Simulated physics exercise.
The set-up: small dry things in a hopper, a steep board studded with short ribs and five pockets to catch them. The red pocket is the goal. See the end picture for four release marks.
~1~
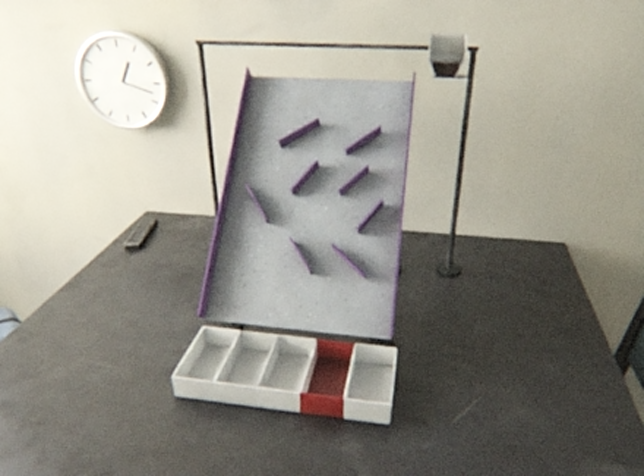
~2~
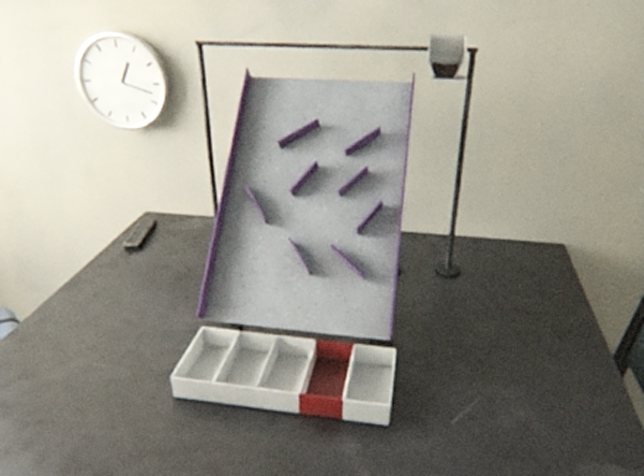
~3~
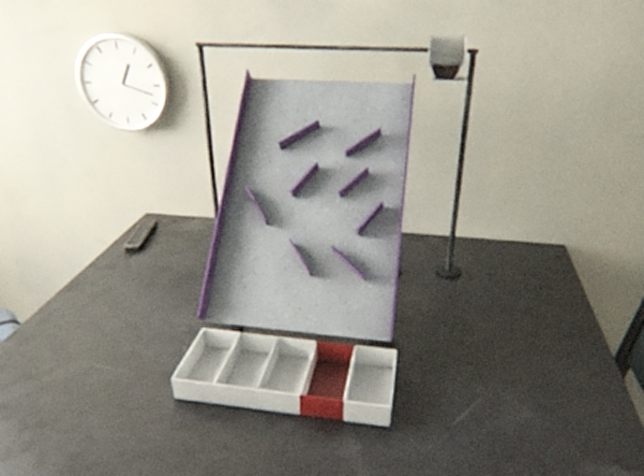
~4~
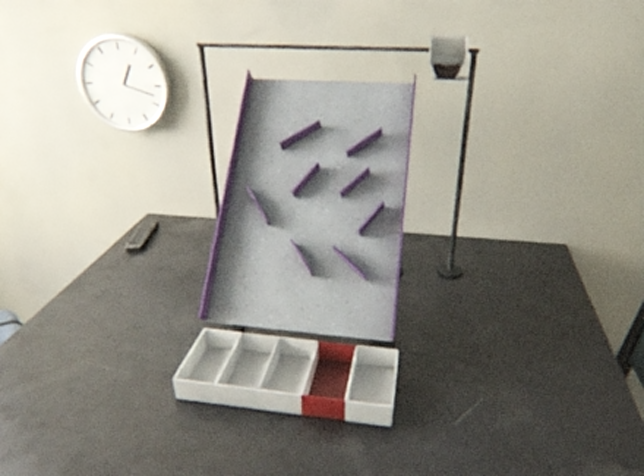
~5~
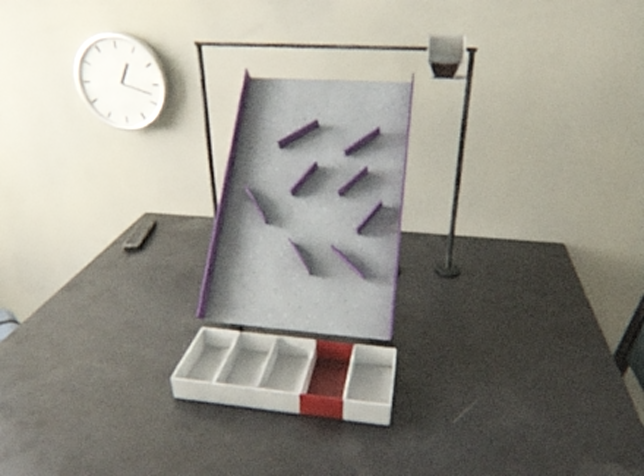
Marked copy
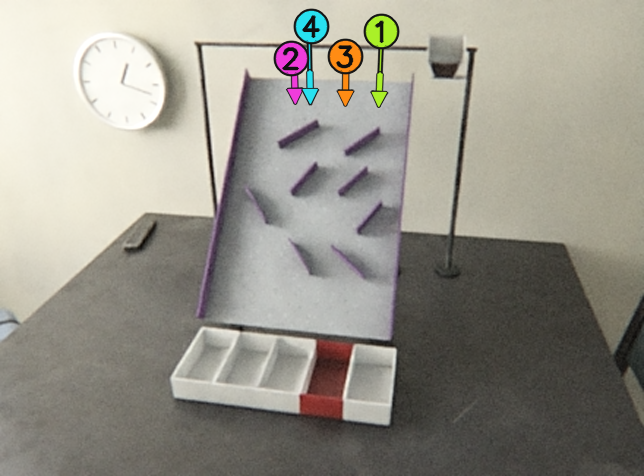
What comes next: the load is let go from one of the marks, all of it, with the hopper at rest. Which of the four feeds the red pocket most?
3 beats the others.
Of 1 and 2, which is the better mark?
It is 1.
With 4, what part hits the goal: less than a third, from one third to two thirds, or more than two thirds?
Less than a third.
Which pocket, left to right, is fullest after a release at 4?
The first from the left.
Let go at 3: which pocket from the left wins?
The fourth.
On the marked copy, mark 1 meets the board at (378, 101); mark 2 meets the board at (295, 98); mark 3 meets the board at (345, 100); mark 4 meets the board at (310, 98).
With 1, roughly a quarter in the red pocket, roughly half in other pockets, roughly a quarter outside the box.
With 2, just a few in the red pocket, roughly two thirds in other pockets, roughly a third outside the box.
With 3, roughly half in the red pocket, roughly a quarter in other pockets, roughly a quarter outside the box.
With 4, just a few in the red pocket, roughly two thirds in other pockets, roughly a quarter outside the box.
